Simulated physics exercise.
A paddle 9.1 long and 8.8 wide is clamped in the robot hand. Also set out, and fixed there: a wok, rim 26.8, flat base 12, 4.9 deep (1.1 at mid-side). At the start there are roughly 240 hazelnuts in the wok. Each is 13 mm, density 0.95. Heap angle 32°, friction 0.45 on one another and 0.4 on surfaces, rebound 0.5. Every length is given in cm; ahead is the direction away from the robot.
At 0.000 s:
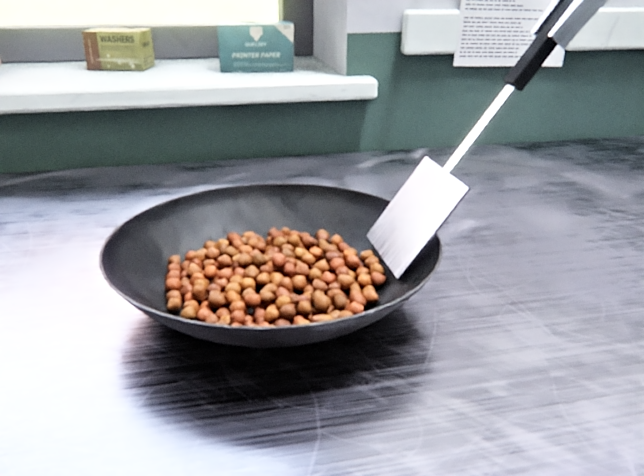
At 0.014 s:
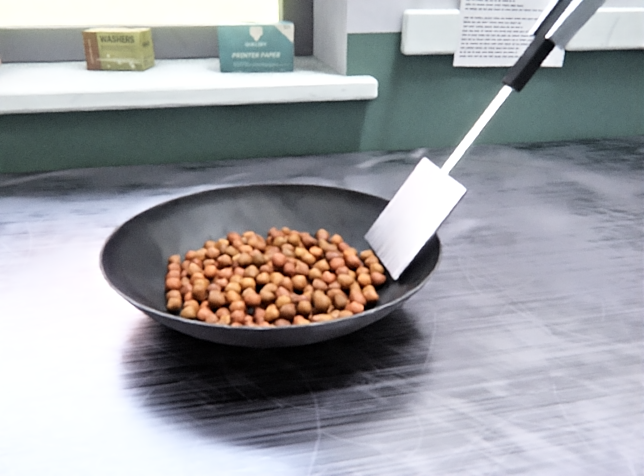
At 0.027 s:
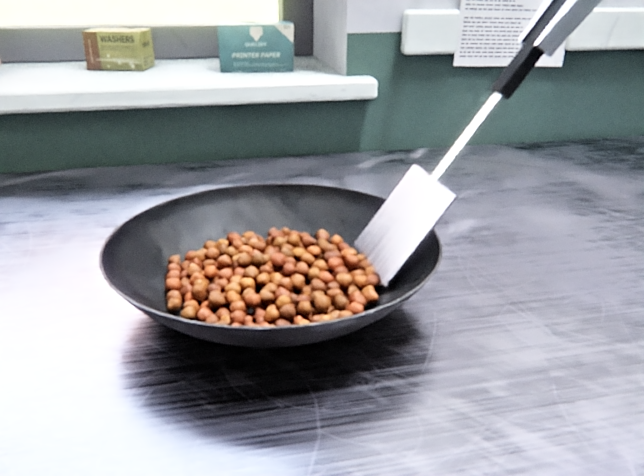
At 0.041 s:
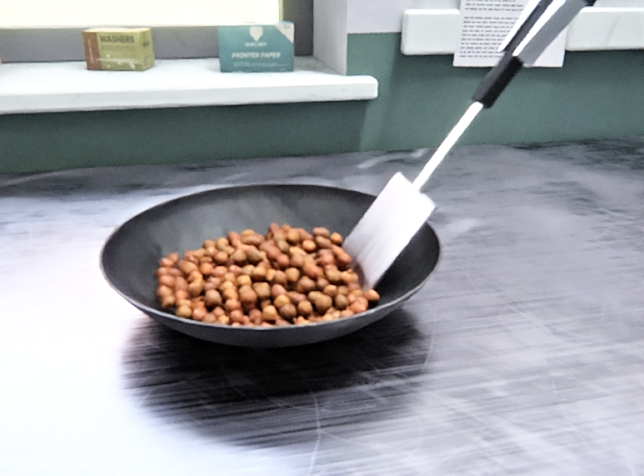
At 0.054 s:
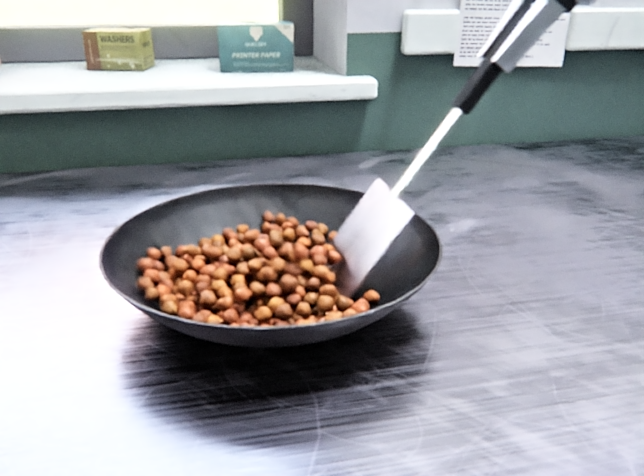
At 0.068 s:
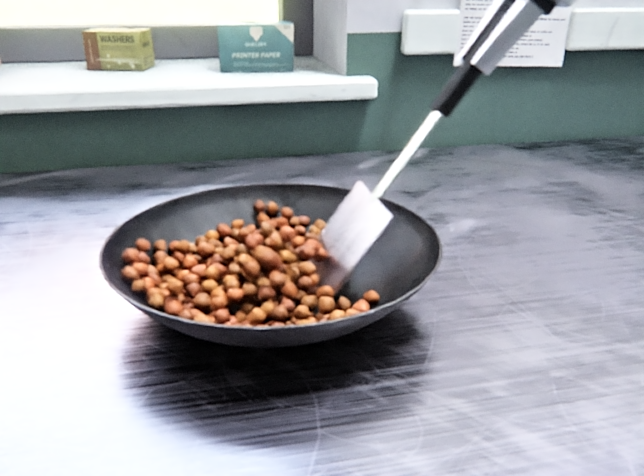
A robot arm's paddle pushes the brown hazelnuts leftward across a dark wok.
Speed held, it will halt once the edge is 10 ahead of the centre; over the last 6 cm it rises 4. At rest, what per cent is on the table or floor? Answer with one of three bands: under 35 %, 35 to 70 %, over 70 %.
35 to 70 %.
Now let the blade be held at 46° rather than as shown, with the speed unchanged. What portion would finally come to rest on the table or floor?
I'd expect near 45 percent then.
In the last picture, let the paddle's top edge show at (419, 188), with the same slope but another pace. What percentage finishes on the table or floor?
Expect some 20 per cent there.
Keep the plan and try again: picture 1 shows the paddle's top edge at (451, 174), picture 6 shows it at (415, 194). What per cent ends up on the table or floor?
I'd put it at roughly 20 per cent.
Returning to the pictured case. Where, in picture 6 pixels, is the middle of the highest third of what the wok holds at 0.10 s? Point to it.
Around (226, 260).
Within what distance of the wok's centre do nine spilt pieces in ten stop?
110 cm.
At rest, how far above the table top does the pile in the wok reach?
Near 3.5 centimetres high.
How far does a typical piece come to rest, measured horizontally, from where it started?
Near 9 cm, measured level.
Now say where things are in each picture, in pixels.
Paddle top edge at (447, 171), sloping 54°; upper third of the load around (270, 271), from x 170 to 380, top at y 235; 244 in the wok, in the first frame.
Paddle top edge at (445, 173), sloping 54°; upper third of the load around (270, 271), from x 170 to 380, top at y 235, in the second frame.
Paddle top edge at (434, 179), sloping 54°; upper third of the load around (270, 270), from x 170 to 375, top at y 235, in the third frame.
Paddle top edge at (415, 189), sloping 54°; upper third of the load around (268, 266), from x 165 to 370, top at y 230, in the fourth frame.
Paddle top edge at (395, 195), sloping 54°; upper third of the load around (269, 263), from x 145 to 370, top at y 215, in the fifth frame.
Paddle top edge at (375, 198), sloping 54°; upper third of the load around (256, 258), from x 130 to 370, top at y 205; 244 in the wok, in the sixth frame.
After 0.10 s, sloping 54°, highest piece 11 above the table; 243 in the wok, 1 on the blade or in flight.
After 0.13 s, sloping 54°, highest piece 14 above the table; 237 in the wok, 7 on the blade or in flight.
After 0.35 s, sloping 54°, highest piece 29 above the table; 137 in the wok, 45 on the table or floor, 62 on the blade or in flight.
After 1.40 s, sloping 54°, highest piece 3 above the table; 137 in the wok, 107 on the table or floor.
At rest, 137 in the wok, 107 on the table or floor. That is 44 % on the table or floor.
